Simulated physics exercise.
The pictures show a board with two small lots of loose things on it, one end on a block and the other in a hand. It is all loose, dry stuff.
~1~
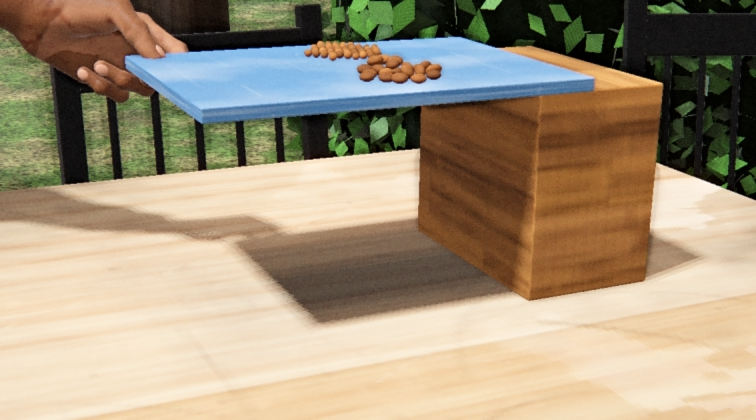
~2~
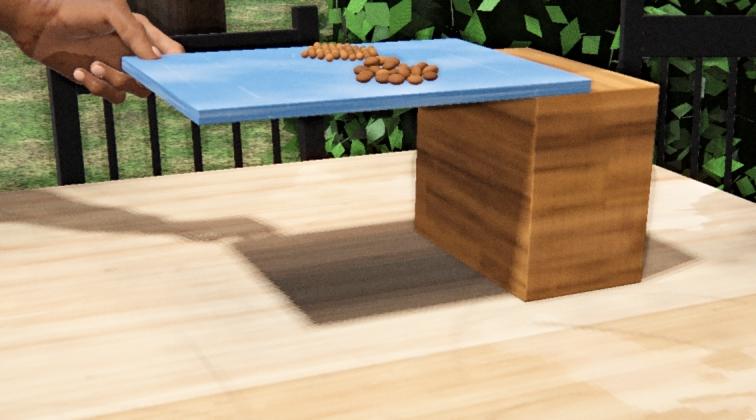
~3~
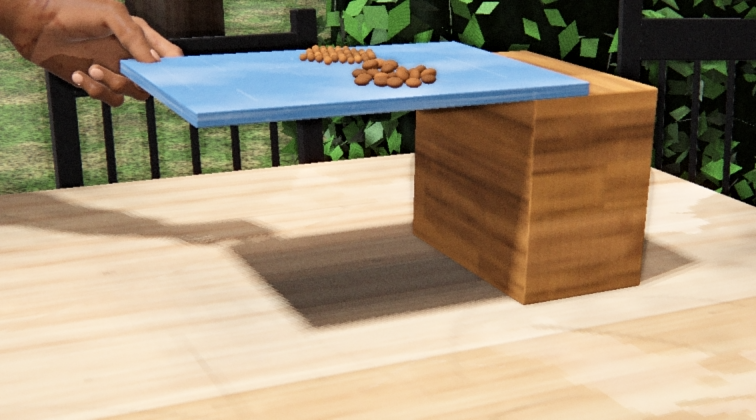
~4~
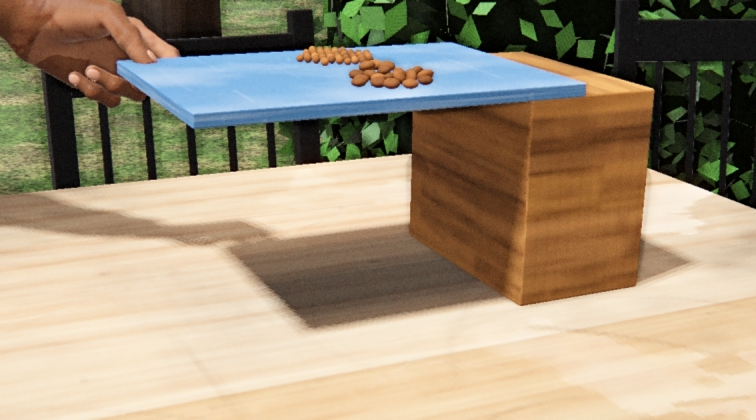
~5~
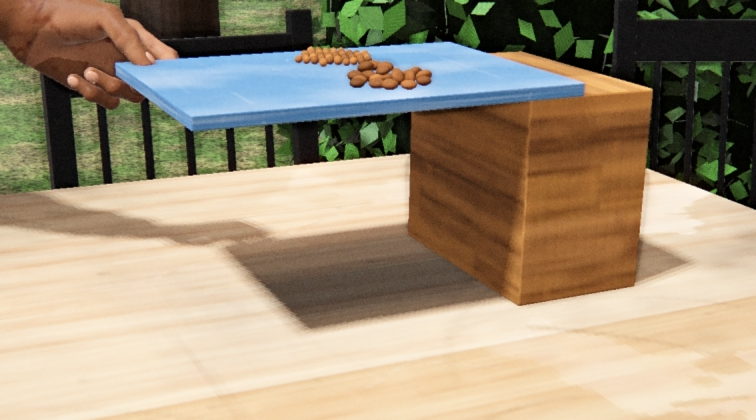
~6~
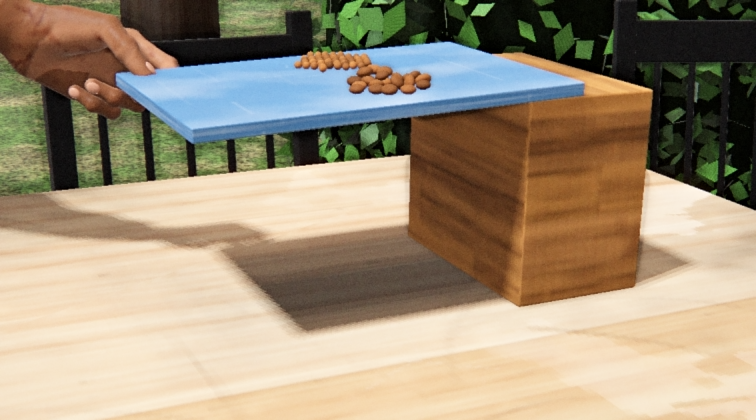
On an outdoor wooden table, a hand holds one end of a blue board whose other end rests on a wooden block, with two small groups of brown pieces on top; the hand then lowers its end slightly.
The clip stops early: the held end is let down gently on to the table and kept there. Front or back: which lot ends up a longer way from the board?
The back one outruns the other.
Then, 0.47 s after the last picture, board sloping at 17°; front lot all still on the board; back lot all still on the board.
Then, 0.98 s after the last picture, board sloping at 35°; front lot all still on the board; back lot mostly up to a board's length out.
Then, 1.58 s after the last picture, board resting at 39°; front lot mostly at the foot of the board; back lot mostly up to a board's length out, a stray few gone off the table.
At rest, board resting at 39°; front lot mostly at the foot of the board; back lot mostly up to a board's length out, a stray few gone off the table; the back lot has gone farther.
